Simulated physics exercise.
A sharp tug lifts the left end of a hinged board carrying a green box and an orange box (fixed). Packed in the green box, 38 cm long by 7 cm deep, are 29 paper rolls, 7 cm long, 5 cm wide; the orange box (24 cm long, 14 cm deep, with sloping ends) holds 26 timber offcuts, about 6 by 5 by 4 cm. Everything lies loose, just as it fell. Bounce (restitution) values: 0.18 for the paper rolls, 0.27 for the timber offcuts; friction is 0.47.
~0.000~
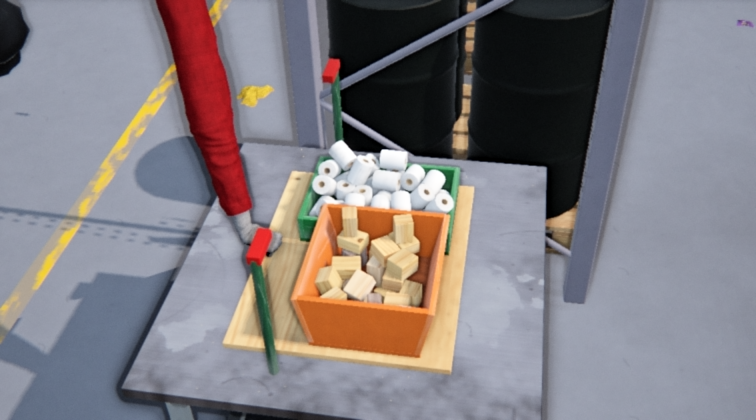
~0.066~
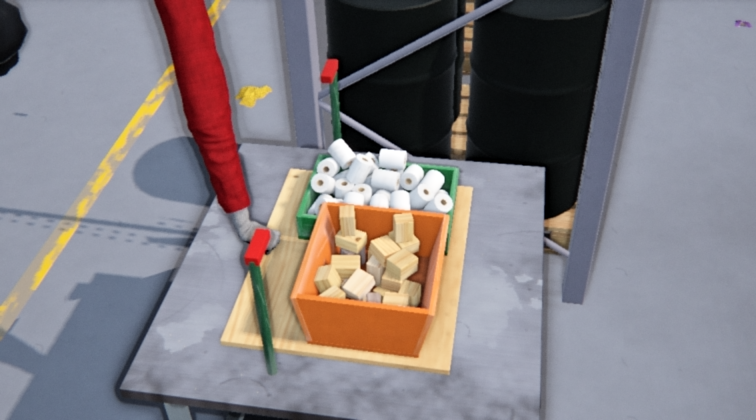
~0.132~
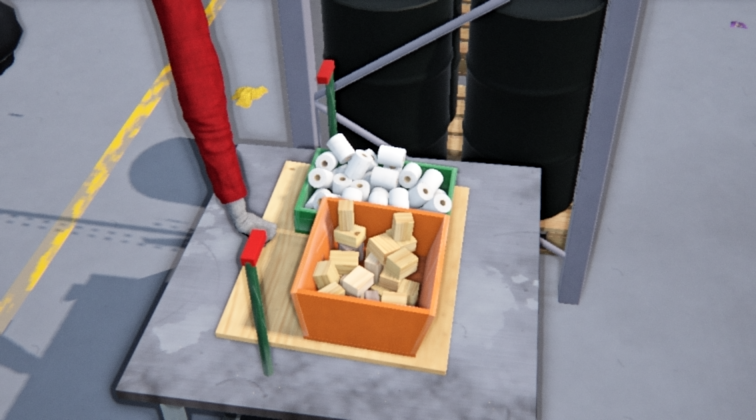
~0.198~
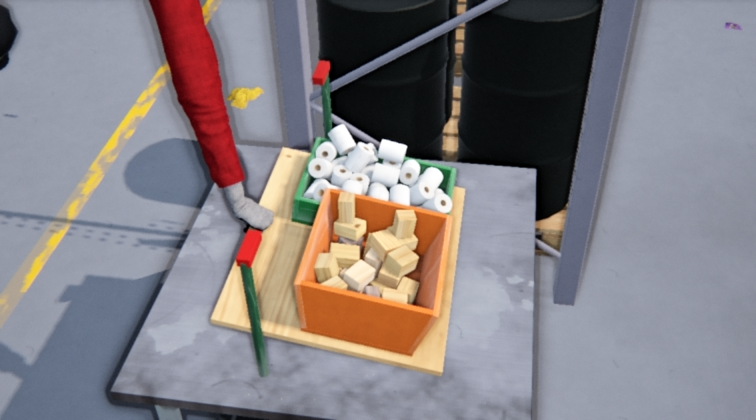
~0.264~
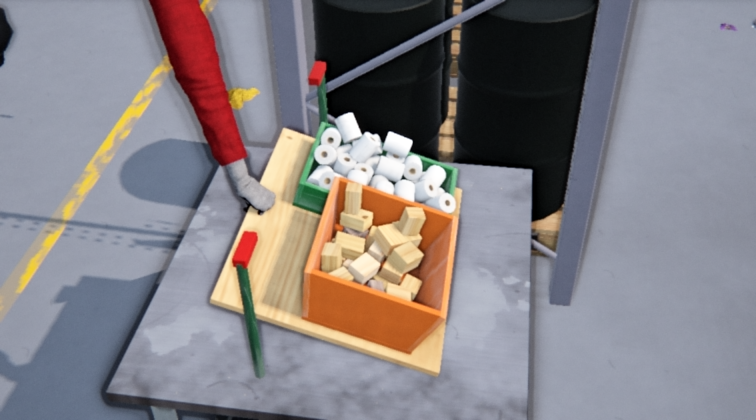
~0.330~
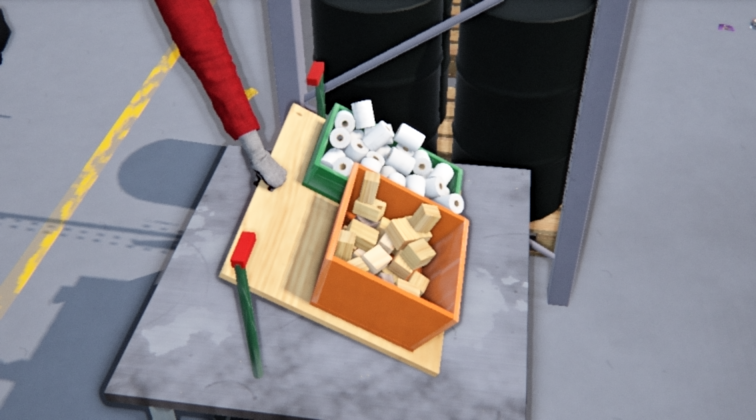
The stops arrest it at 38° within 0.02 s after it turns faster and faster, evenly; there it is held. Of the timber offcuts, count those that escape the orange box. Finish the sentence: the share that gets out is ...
The share that gets out is smaller than one sixth.
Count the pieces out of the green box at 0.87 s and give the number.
Green box: About 16.
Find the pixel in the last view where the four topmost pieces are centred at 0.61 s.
Centred close to (441, 142).
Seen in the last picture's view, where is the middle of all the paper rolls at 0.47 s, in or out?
Middle approx. (424, 164).
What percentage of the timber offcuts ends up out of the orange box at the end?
Somewhere close to 5 per cent, I reckon.
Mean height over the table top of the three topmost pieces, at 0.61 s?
Mean height: Some 30 cm.
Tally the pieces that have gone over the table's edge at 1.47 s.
Piece count: About 8.
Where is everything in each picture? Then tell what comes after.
In the first frame (places track the rim corner closest to us here, unless another is named; the camera pans a little), orange box (429, 312); green box (by its farthest rim corner) (325, 158); tipped 0°; all still inside.
In the second frame, orange box (429, 312); green box (323, 156); tipped 1°.
In the third frame, orange box (430, 312); green box (321, 150); tipped 5°.
In the fourth frame, orange box (433, 313); green box (321, 139); tipped 10°.
In the fifth frame, orange box (441, 314); green box (326, 124); tipped 18°.
In the sixth frame, orange box (454, 317); tipped 28°; all still inside.
After 0.37 s, the lift is arrested.
After 0.47 s, tilt 38°; the green box has all 29 and the orange box has all 26.
After 0.61 s, tilt 38°; the green box is down by 3 of 29 and the orange box has all 26.
After 0.87 s, tilt 38°; the green box is down by 17 of 29 and the orange box is down by 1 of 26.
Outcome (at 1.47 s), the green box is down by 20 of 29 and the orange box is down by 1 of 26. Asked share, 1 of 26, 4 per cent.
